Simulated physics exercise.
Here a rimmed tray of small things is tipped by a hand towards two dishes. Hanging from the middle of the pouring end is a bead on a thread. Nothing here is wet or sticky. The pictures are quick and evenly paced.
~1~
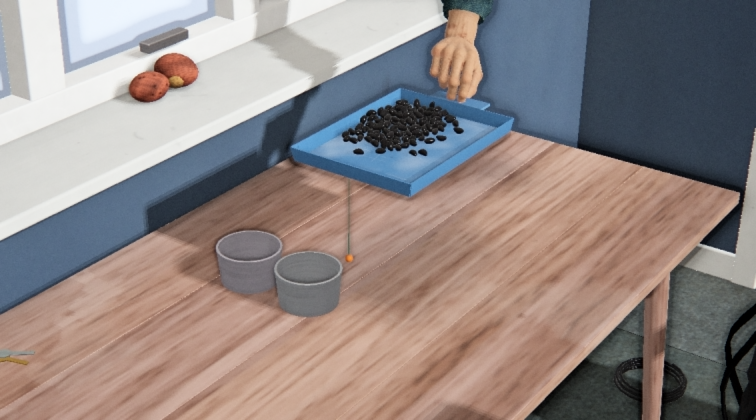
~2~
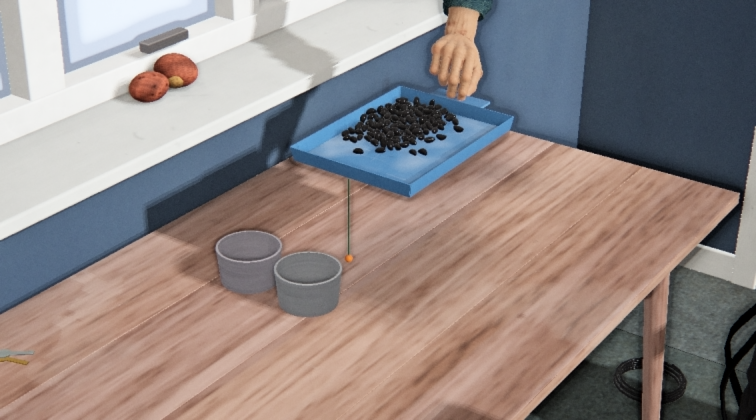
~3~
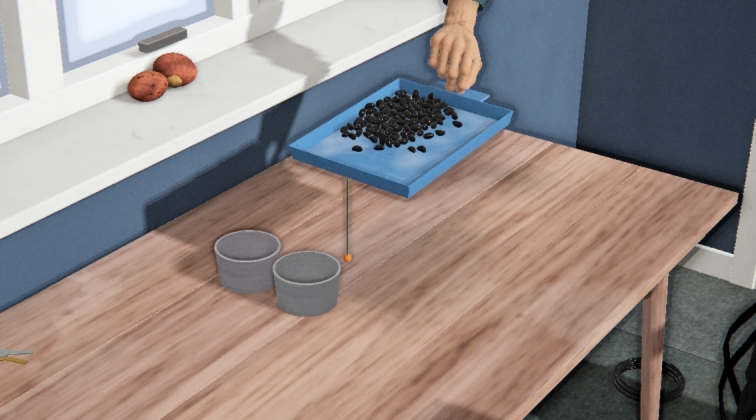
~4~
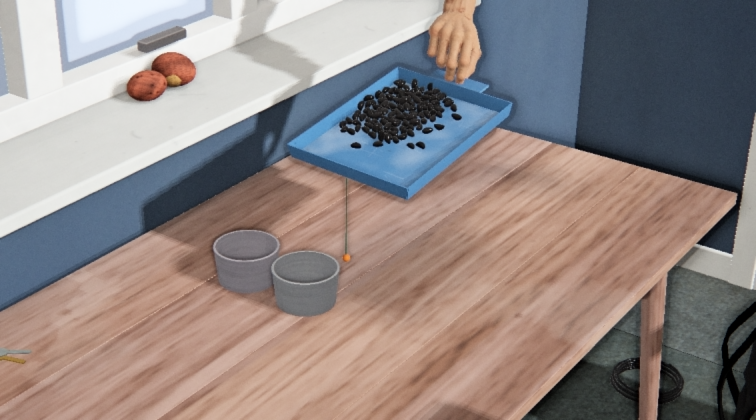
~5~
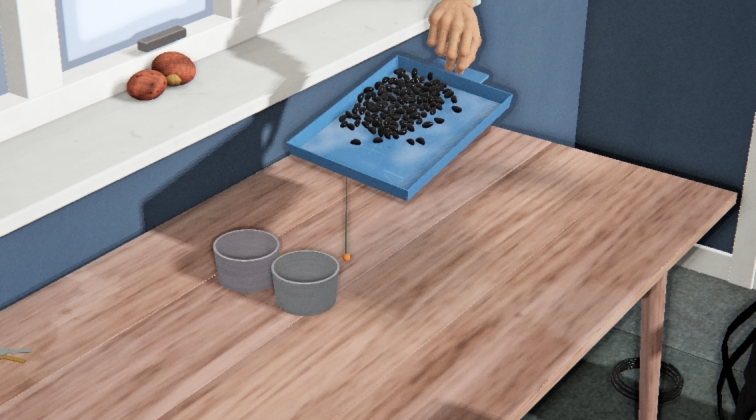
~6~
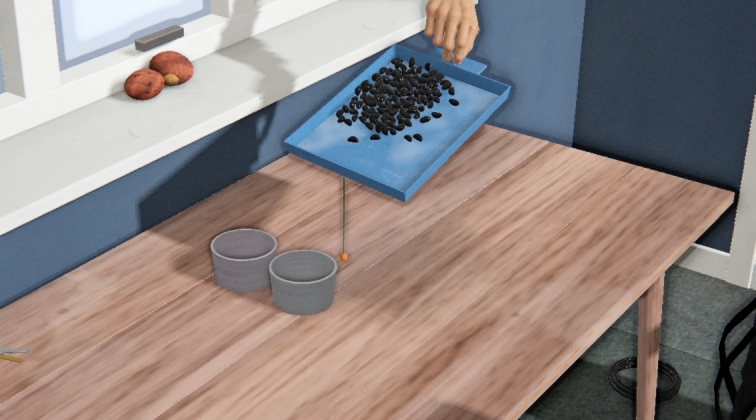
The clip opens on a blue rimmed tray of black beans held nearly level by a hand above a wooden table, with two grey dishes and an orange bead hanging on a thread. The hand then gradually raises the tray's far end, tilting it more steeply towards the viewer, while the beans stay heaped.
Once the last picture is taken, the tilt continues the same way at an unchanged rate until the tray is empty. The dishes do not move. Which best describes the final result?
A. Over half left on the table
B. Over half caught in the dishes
Over half left on the table.
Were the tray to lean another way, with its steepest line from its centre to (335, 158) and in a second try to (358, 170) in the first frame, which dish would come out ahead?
Result of try 1 is the right side, of try 2 the right side.
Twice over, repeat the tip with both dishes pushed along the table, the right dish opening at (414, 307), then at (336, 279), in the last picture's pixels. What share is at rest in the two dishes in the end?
In order: 60 percent and 20 percent.
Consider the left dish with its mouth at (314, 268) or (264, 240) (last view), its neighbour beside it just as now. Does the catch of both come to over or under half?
For the earlier try a larger portion is kept, for the later one a smaller portion.
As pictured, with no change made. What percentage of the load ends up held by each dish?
About 0 % ends in the left dish and about 0 % in the right dish.
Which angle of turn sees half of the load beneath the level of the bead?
I'd say it is tilted about 110°.
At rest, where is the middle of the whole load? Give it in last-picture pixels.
Near (377, 331).
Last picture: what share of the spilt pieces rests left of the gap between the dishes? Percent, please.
Close to 0 per cent of the spill, I think.
Shortly afterwards, tray tipped steeply; all but a few on the tray; a little in the air.
Next, tray tipped right over; the bulk on the tray; near a quarter outside both; only a few in the air.
Some moments later, tray tipped past a quarter turn; the whole lot outside both.
In the end, tray tipped past a quarter turn; none at all in the right dish; none at all in the left dish; the whole lot outside both.
